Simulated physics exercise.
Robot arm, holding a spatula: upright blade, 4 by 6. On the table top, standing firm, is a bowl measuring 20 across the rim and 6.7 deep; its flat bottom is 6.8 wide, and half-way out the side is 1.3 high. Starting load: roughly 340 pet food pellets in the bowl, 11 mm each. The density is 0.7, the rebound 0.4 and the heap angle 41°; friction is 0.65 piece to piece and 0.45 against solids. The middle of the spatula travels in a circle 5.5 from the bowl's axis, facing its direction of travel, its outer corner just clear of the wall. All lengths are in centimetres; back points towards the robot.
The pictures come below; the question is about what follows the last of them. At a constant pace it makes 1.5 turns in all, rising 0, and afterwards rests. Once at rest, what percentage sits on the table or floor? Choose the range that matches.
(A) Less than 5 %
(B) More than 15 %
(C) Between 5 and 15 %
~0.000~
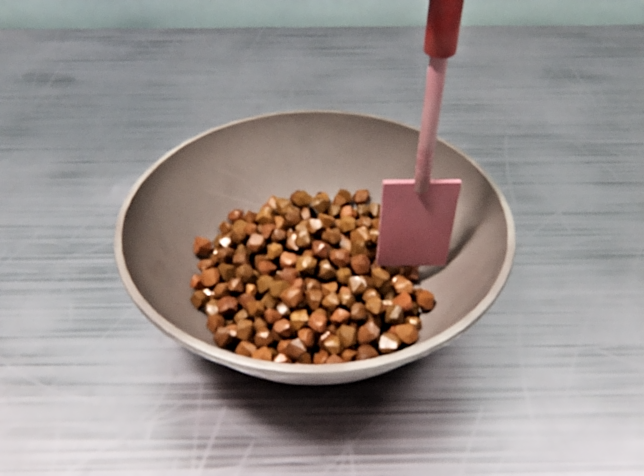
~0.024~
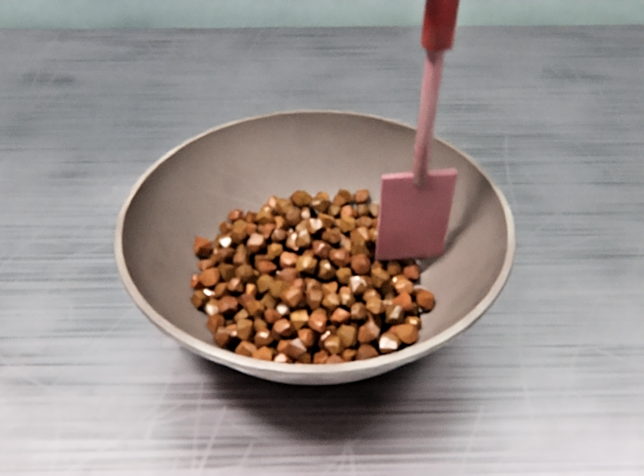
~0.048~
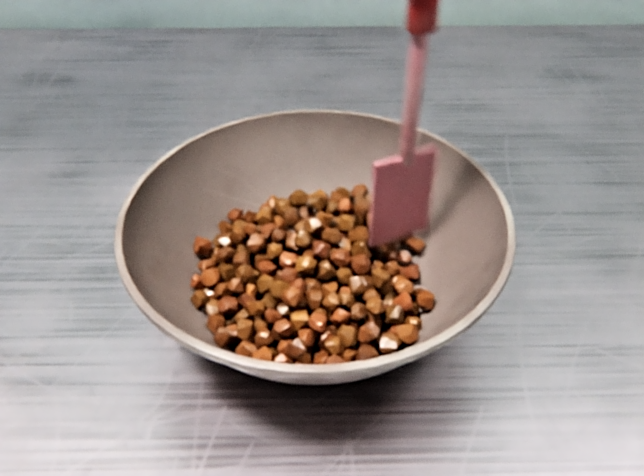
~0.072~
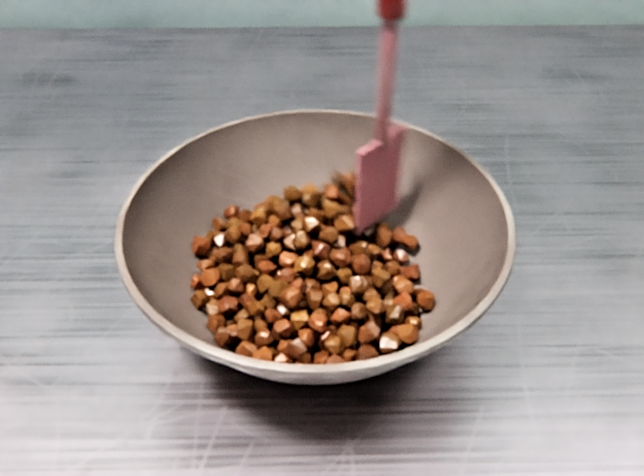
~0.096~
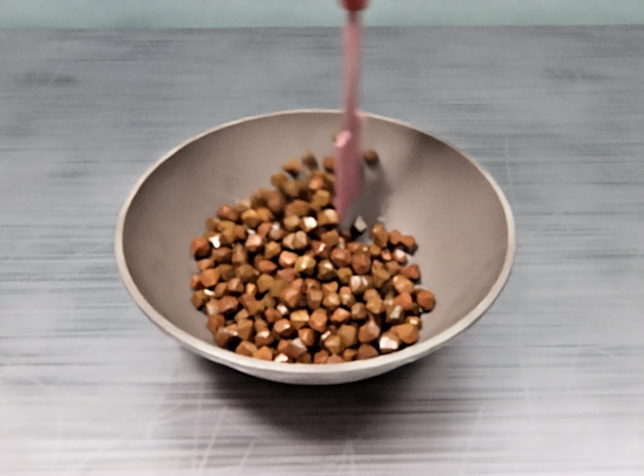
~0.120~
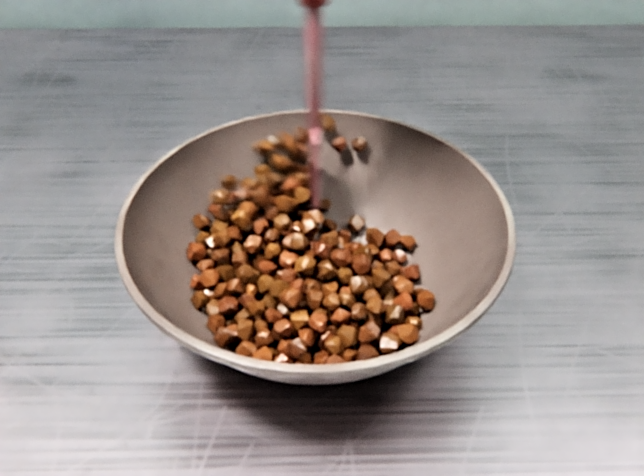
B.
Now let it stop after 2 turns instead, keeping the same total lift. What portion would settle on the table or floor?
About 35 per cent.
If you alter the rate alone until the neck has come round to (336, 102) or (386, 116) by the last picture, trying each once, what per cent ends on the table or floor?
About 20 per cent, then about 5 per cent.
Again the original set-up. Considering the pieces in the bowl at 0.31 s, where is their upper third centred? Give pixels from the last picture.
Somewhere around (337, 331) in the last view.
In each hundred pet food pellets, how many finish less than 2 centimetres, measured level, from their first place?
Something close to 15 percent, I'd say.
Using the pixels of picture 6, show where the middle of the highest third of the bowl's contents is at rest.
About (242, 311).
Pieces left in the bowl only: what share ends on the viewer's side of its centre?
Estimate: Some 60 %.
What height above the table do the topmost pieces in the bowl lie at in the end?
6.0 cm, roughly.
After 0.31 s, 263° round, highest piece 10 above the table; 322 in the bowl, 2 on the table or floor, 20 in flight or on the tool.
After 0.50 s, 76° round, highest piece 9 above the table; 275 in the bowl, 41 on the table or floor, 28 in flight or on the tool.
After 0.80 s, 180° round, highest piece 6 above the table; 245 in the bowl, 99 on the table or floor.
After 1.50 s, 180° round, highest piece 6 above the table; 245 in the bowl, 99 on the table or floor.
At rest, 245 in the bowl, 99 on the table or floor. That is 29 % on the table or floor.
